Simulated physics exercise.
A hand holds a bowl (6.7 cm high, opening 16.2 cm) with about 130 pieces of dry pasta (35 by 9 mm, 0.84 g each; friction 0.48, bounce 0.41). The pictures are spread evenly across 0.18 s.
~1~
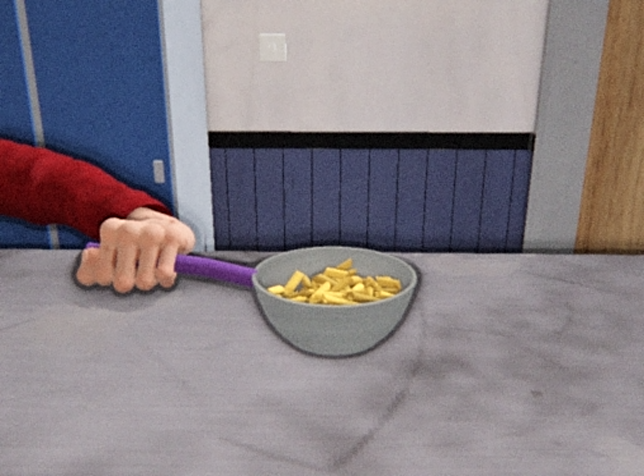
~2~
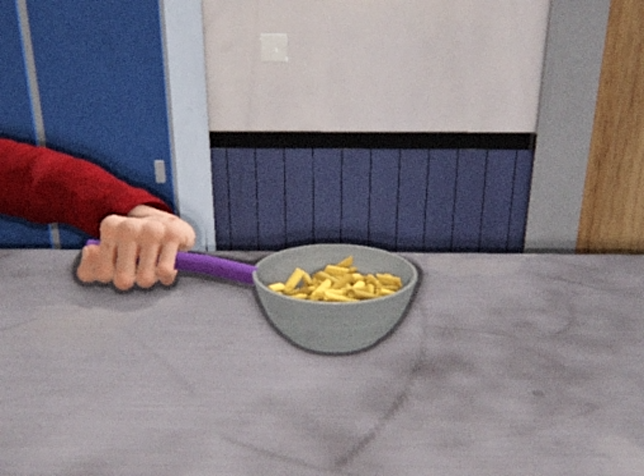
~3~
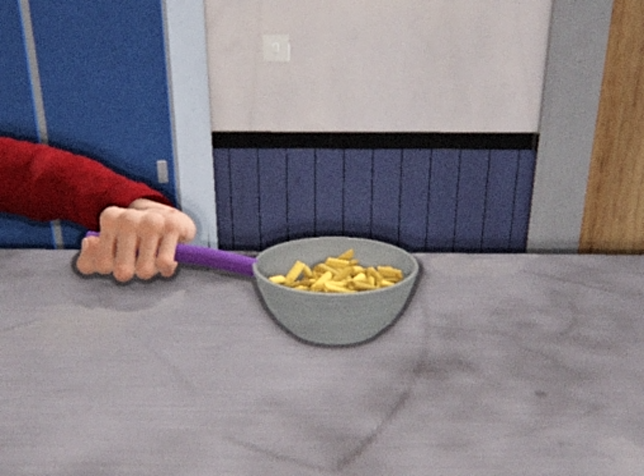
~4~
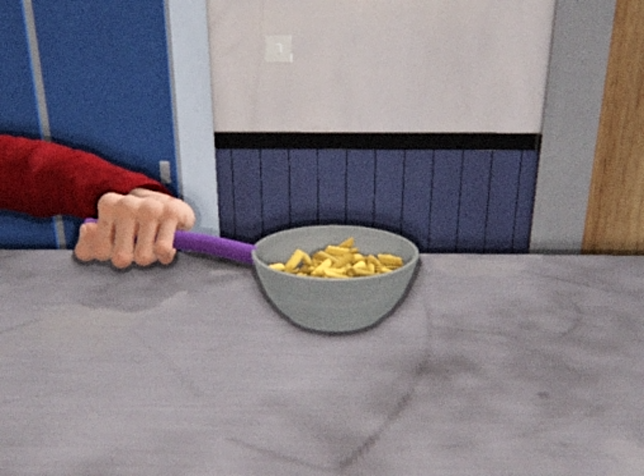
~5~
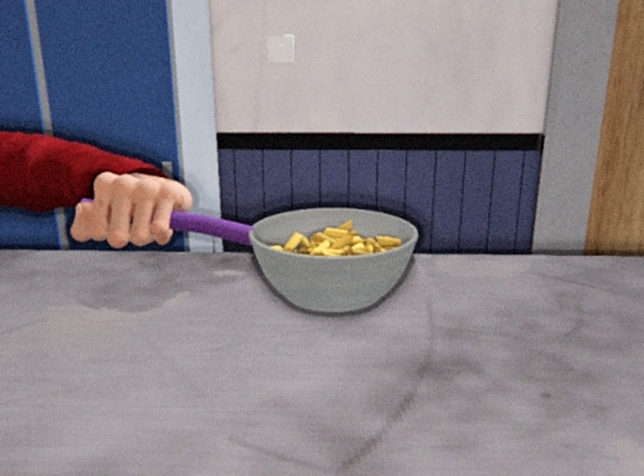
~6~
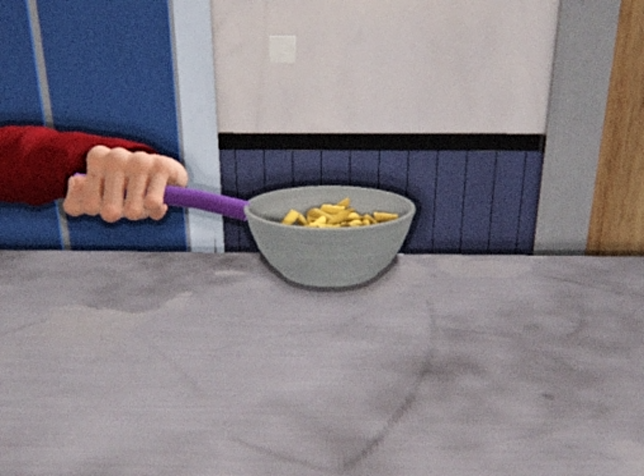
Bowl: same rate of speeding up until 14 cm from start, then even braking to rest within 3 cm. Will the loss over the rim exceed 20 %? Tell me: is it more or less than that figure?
It is less than that figure.
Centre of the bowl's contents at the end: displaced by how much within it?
Some 1.5 cm.
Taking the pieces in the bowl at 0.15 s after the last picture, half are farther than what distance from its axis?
Reading: Near 4.0 cm.
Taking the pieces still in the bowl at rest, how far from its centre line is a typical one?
Estimate: Close to 4.5 cm.
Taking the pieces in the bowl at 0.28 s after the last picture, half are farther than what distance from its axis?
That comes to about 4.0 centimetres.
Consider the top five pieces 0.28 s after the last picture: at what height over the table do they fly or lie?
Roughly 28 cm.
Then, 0.15 s after the last picture, bowl 100 %; middle of the pieces not yet landed near (299, 121).
Then, 0.28 s after the last picture, bowl 100 %; middle of the pieces not yet landed near (289, 144).
Then, 0.39 s after the last picture, bowl 100 %; middle of the pieces not yet landed near (298, 149).
Then, 0.50 s after the last picture, bowl 100 %; middle of the pieces not yet landed near (298, 150).
In the end, bowl 100 %.
